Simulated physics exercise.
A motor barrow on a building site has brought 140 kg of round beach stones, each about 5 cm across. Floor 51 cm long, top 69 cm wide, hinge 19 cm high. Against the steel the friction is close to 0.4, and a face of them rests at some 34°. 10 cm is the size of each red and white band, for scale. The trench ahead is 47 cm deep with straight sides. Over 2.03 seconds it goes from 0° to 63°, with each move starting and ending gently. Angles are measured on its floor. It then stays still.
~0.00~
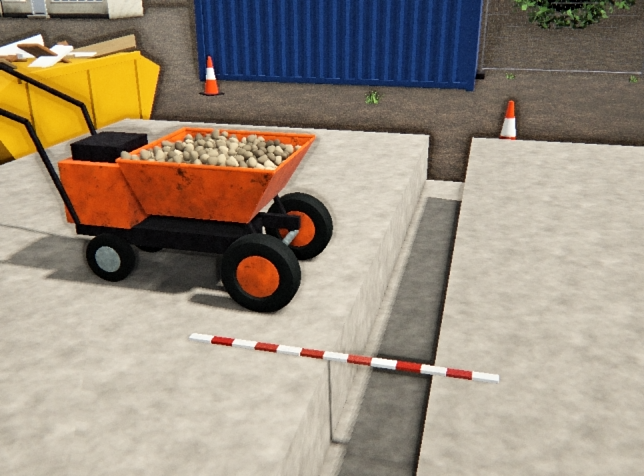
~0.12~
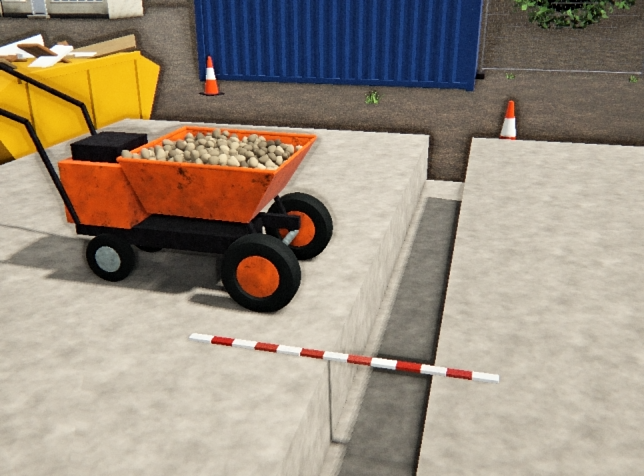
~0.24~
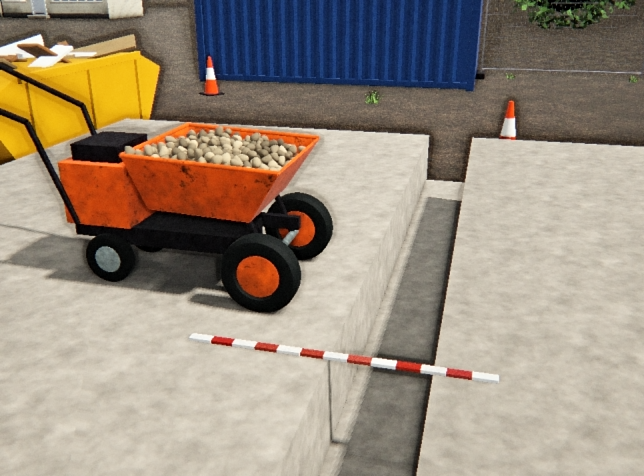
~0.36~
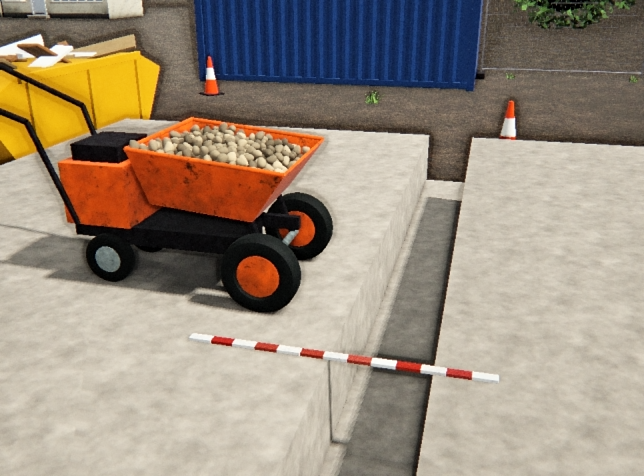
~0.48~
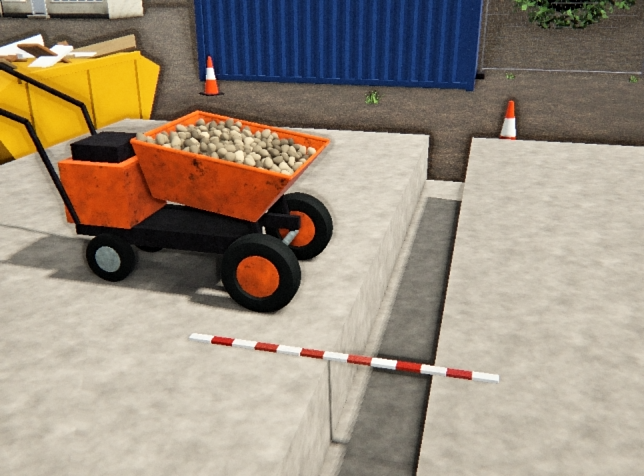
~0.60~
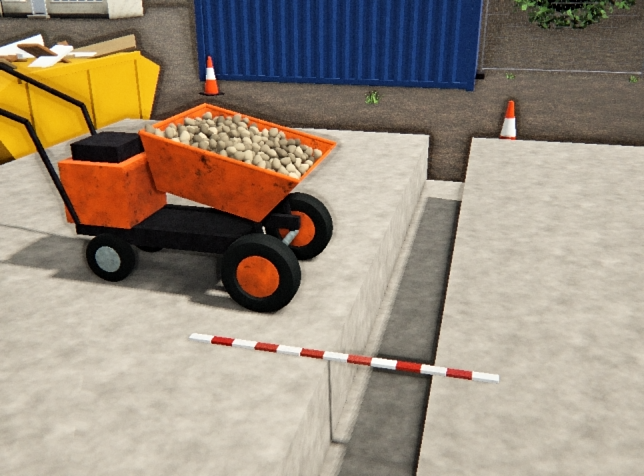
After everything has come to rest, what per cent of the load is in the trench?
I would say 80 percent.
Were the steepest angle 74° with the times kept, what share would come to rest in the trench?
Roughly 95% would end there.
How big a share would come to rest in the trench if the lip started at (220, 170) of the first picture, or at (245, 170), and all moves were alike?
Some 70 and some 80 per cent, in that order.
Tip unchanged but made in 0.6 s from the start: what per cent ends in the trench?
With that change, it comes to around 50 per cent.
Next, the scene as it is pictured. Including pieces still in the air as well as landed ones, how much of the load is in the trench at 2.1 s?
Around 40 per cent of it.
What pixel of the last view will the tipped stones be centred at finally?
Roughly (404, 368), I'd say.
After 1.5 s the floor is at 53°; 97 % in the skip, 3 % in the trench; the foremost stones are at (393, 248).
After 2.1 s the floor is at 63°; 61 % in the skip, 38 % in the trench, 2 % past the trench; the foremost stones are at (488, 305).
After 2.5 s the floor is at 63°; 42 % in the skip, 55 % in the trench, 3 % past the trench; the foremost stones are at (530, 308).
After 4.4 s the floor is at 63°; 17 % in the skip, 80 % in the trench, 3 % past the trench; the foremost stones are at (541, 319).
